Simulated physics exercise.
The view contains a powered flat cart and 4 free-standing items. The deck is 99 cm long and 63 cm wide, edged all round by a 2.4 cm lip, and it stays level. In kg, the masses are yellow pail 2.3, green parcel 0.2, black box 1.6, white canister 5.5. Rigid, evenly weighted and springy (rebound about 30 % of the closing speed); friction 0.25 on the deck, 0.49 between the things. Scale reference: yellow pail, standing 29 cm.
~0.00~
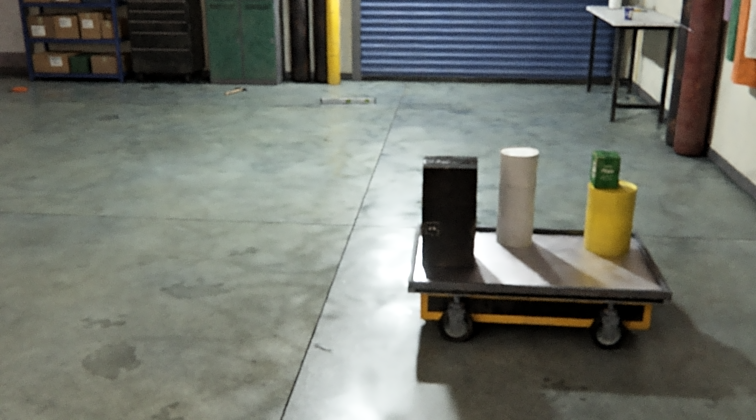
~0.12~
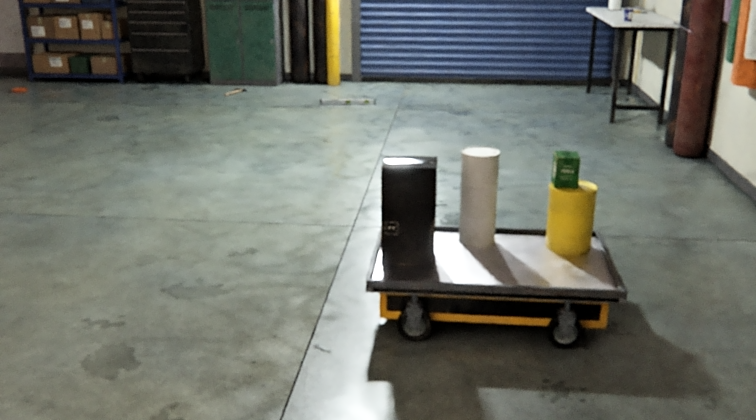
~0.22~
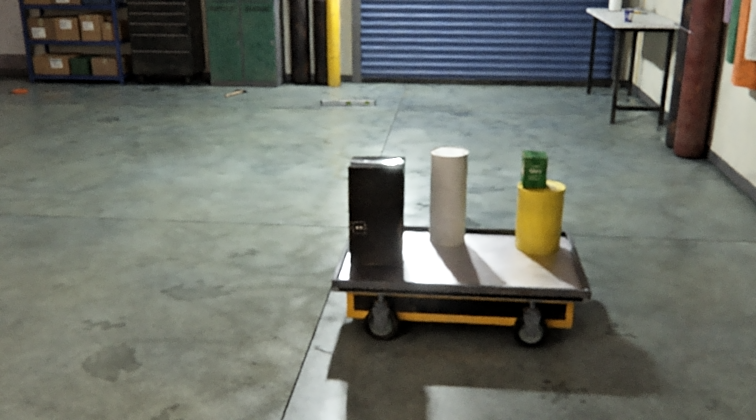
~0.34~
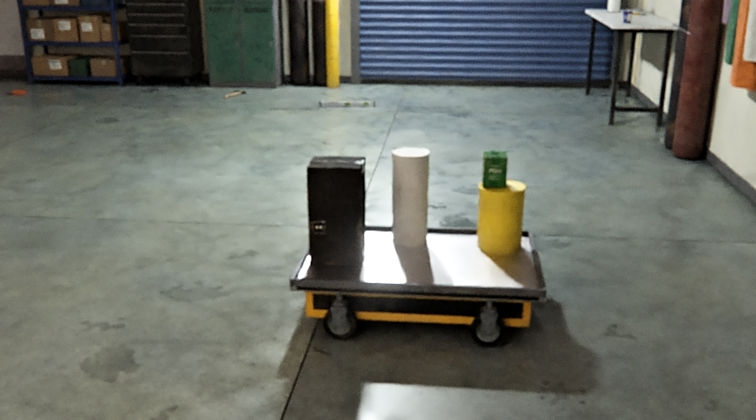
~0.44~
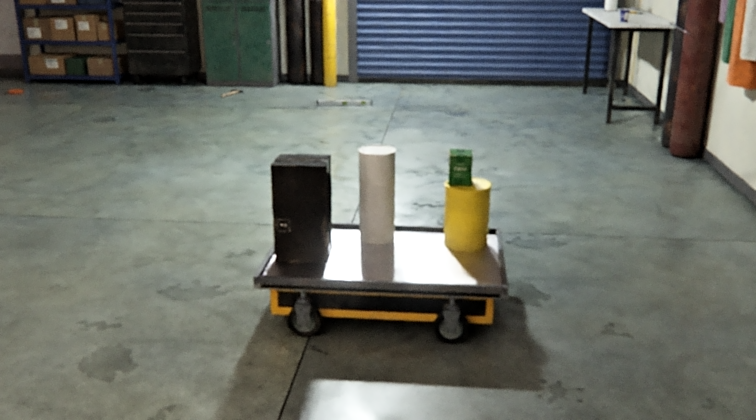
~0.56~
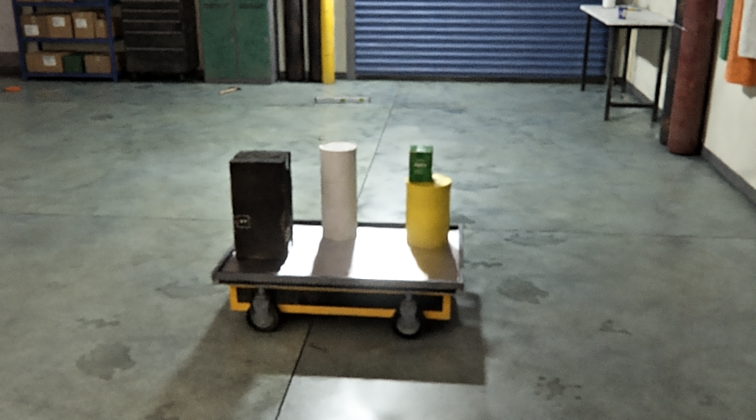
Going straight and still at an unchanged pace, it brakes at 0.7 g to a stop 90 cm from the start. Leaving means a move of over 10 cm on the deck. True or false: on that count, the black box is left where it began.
True.
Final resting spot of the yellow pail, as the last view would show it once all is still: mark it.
It ends up near (317, 207).
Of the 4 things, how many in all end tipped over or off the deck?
That makes 0.
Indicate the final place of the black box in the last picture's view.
Roughly (210, 203).
By 0.76 s, cart has run 102 cm; black box 2 cm from its spot near (205, 202); green parcel 3 cm from its spot; white canister 3 cm from its spot.
By 0.86 s, cart has run 104 cm, stopped; black box tilted 9° near (193, 199); green parcel 11 cm from its spot; white canister 10 cm from its spot.
By 0.96 s, cart has run 104 cm, stopped; black box tilted 15° near (189, 198); green parcel 18 cm from its spot; white canister 18 cm from its spot.
By 1.16 s, cart has run 104 cm, stopped; black box tilted 12° near (191, 198); green parcel 26 cm from its spot; white canister 25 cm from its spot.
When it is over (1.8 s), not toppled but over 10 cm from the start, yellow pail, green parcel and white canister; black box within 10 cm of the start. End places, in pixels of the last picture, black box near (210, 203).
